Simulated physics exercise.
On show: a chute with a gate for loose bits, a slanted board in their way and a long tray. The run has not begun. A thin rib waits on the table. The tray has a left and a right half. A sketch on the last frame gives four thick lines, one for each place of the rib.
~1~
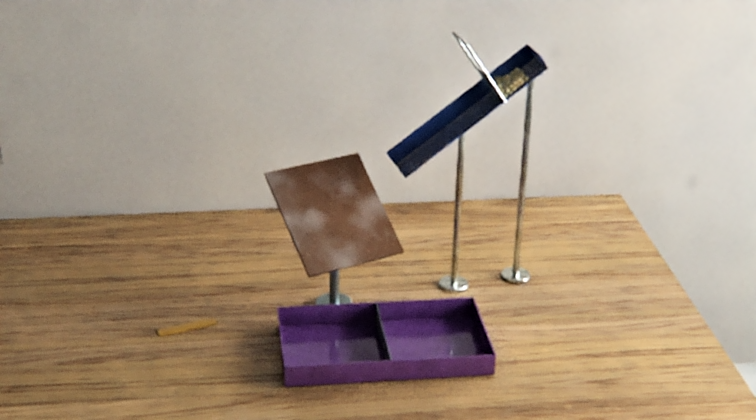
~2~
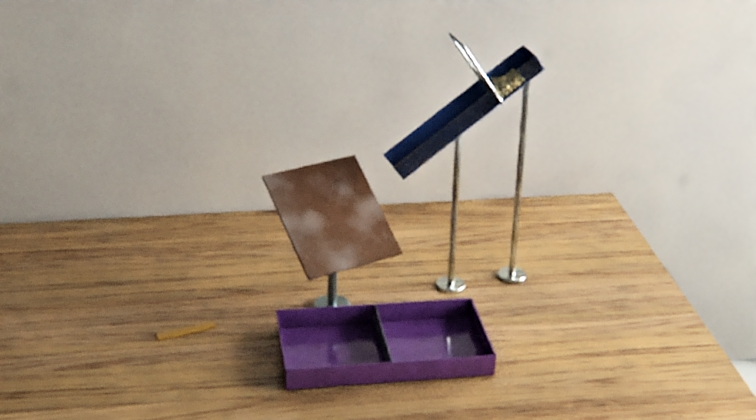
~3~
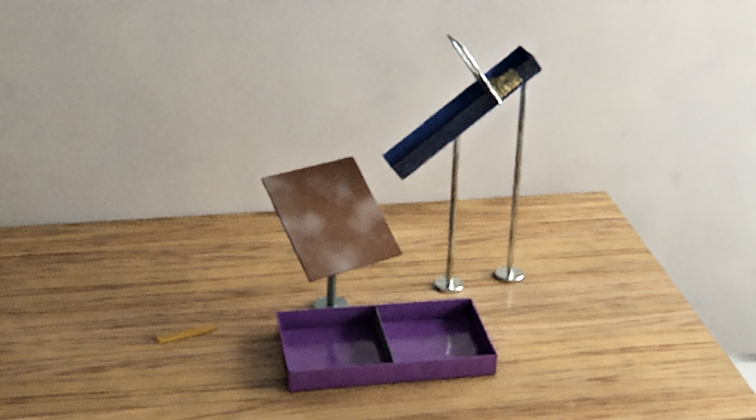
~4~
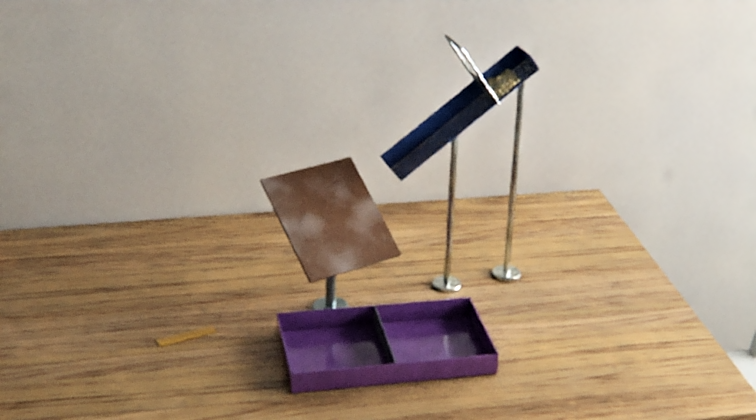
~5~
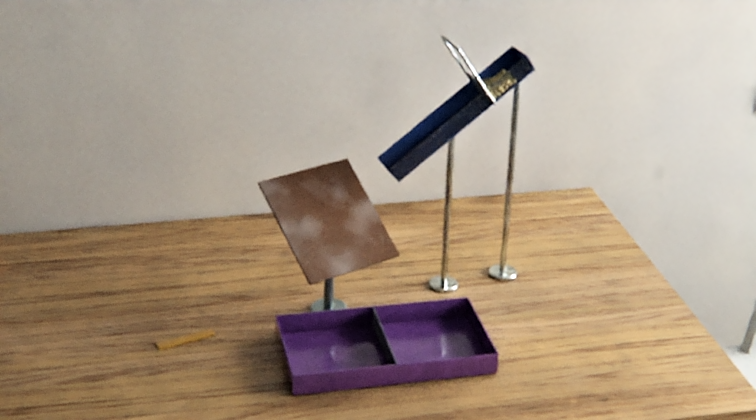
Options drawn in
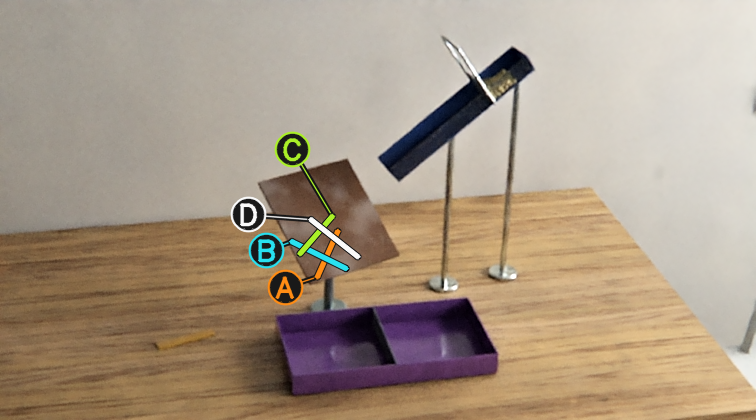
A dark blue chute on two thin metal stands slopes down to the left above a wooden table, seen from slightly above against a plain pale wall. Small yellowish bits sit behind its upright gate at the upper right, with a tilted brown board at centre, a purple two-part tray in front and a thin yellow-orange strip at left. Nothing on the table moves, while the camera drifts very slightly.
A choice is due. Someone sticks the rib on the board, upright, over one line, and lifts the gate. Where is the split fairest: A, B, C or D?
The answer is line B.
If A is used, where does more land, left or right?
The left half.
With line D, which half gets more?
More lands on the right.
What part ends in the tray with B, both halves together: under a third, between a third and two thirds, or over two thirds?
Over two thirds.
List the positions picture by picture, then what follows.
The first frame shows load behind the gate near (504, 82), soya beans; lip of the chute near (400, 172), sloping gently.
The second frame shows middle of the board near (333, 215), tilted fairly steeply; middle of its low edge near (357, 266); of its high edge near (309, 165).
The third frame shows front corners of the tray near (290, 372) and (497, 355); front end of its middle wall near (395, 363); gate still shut near (482, 80).
The fourth frame shows middle of the load near (495, 83); lip near (395, 175).
The fifth frame shows middle of the load near (491, 84); lip near (393, 176).
On the marked copy, line A from (337, 231) to (317, 276); line B from (291, 241) to (346, 268); line C from (332, 216) to (300, 253); line D from (310, 219) to (357, 256).
With A, of what is caught, the bulk in the left half, close to a quarter in the right.
With B, of what is caught, close to two thirds in the left half, close to a third in the right.
With C, of what is caught, the bulk in the left half, close to a quarter in the right.
With D, of what is caught, a small share in the left half, all but a few in the right.
